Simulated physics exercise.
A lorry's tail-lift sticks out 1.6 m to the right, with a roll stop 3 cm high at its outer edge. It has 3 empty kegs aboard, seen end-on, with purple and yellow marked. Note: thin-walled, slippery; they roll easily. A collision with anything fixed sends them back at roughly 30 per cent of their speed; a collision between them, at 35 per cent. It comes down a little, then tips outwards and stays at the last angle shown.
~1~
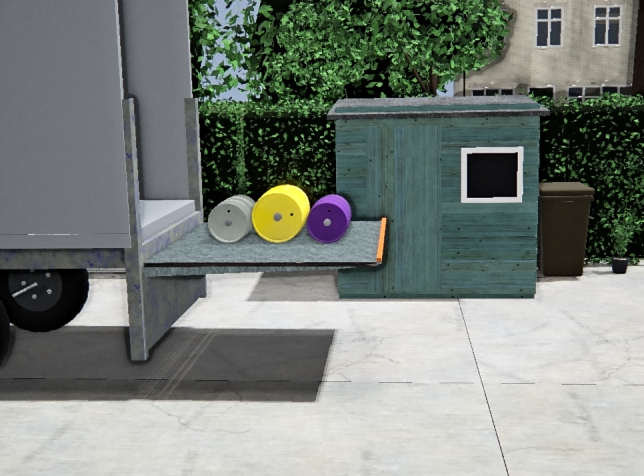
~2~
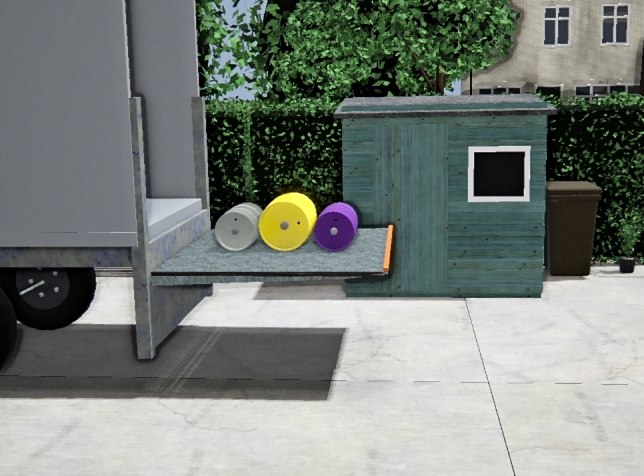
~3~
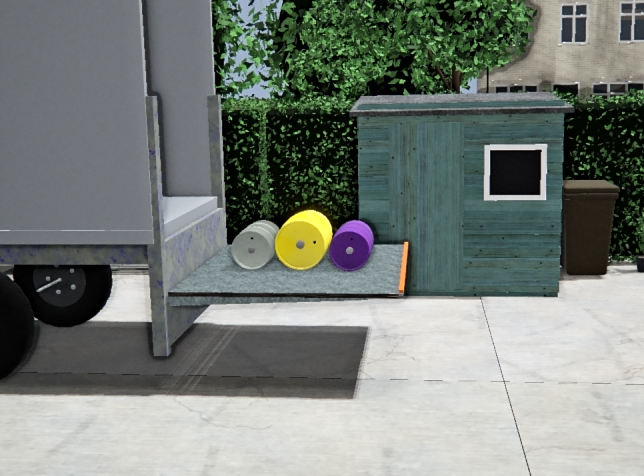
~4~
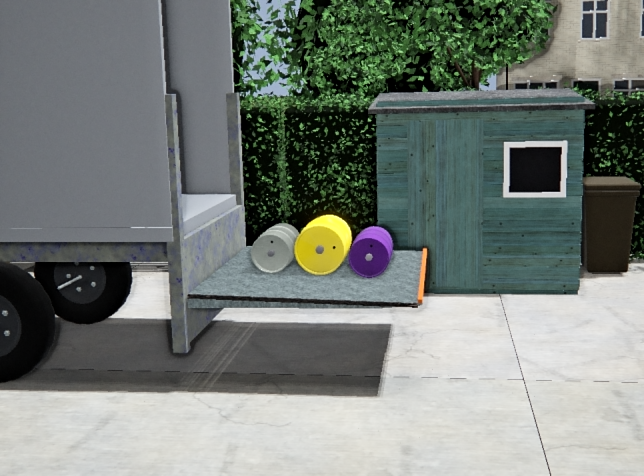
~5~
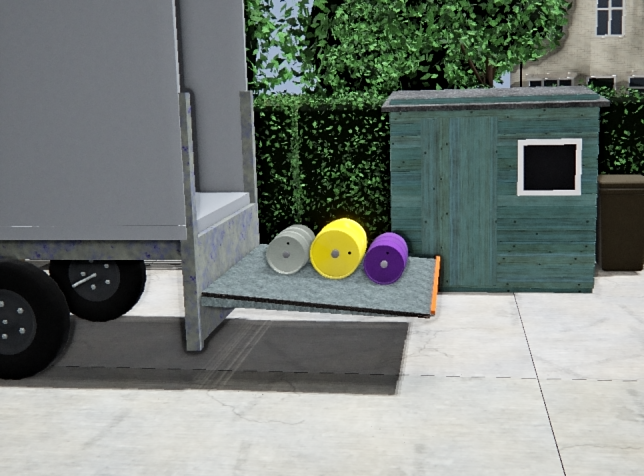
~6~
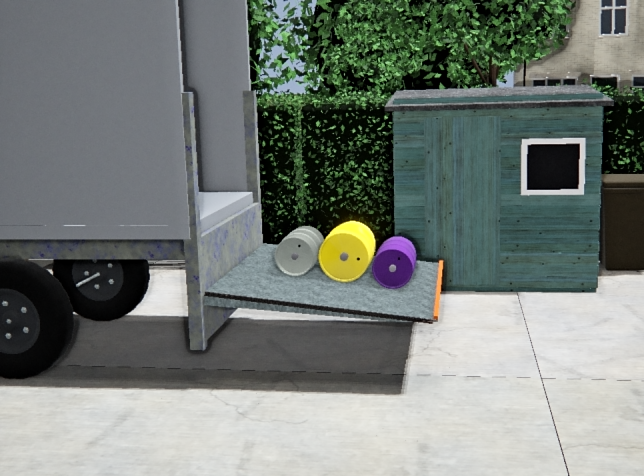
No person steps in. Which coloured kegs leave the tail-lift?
As it turns out, the purple one goes past the stop, while the yellow one goes past the stop.
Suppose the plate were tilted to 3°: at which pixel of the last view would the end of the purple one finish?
(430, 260), roughly.
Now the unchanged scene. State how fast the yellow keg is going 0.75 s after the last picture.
Near 0.4 m/s at that time.
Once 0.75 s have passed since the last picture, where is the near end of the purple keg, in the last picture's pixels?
I'd put it somewhere around (431, 271) in that view.
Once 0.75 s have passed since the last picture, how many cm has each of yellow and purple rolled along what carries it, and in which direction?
Both moved right - yellow by 35 centimetres, purple by 35 centimetres.
Then, 0.7 s past the sixth picture, purple is on the plate, 5 cm from the stop, rolling right; yellow is on the plate, 40 cm from the stop, rolling right; 0 of 3 are off.
Then, 1.7 s past the sixth picture, purple is off the lift, on the ground; yellow is over the stop and falling; 2 of 3 are off.
Finally (5.2 s after the last picture), purple is on the ground; yellow is on the ground; 3 of 3 are off.
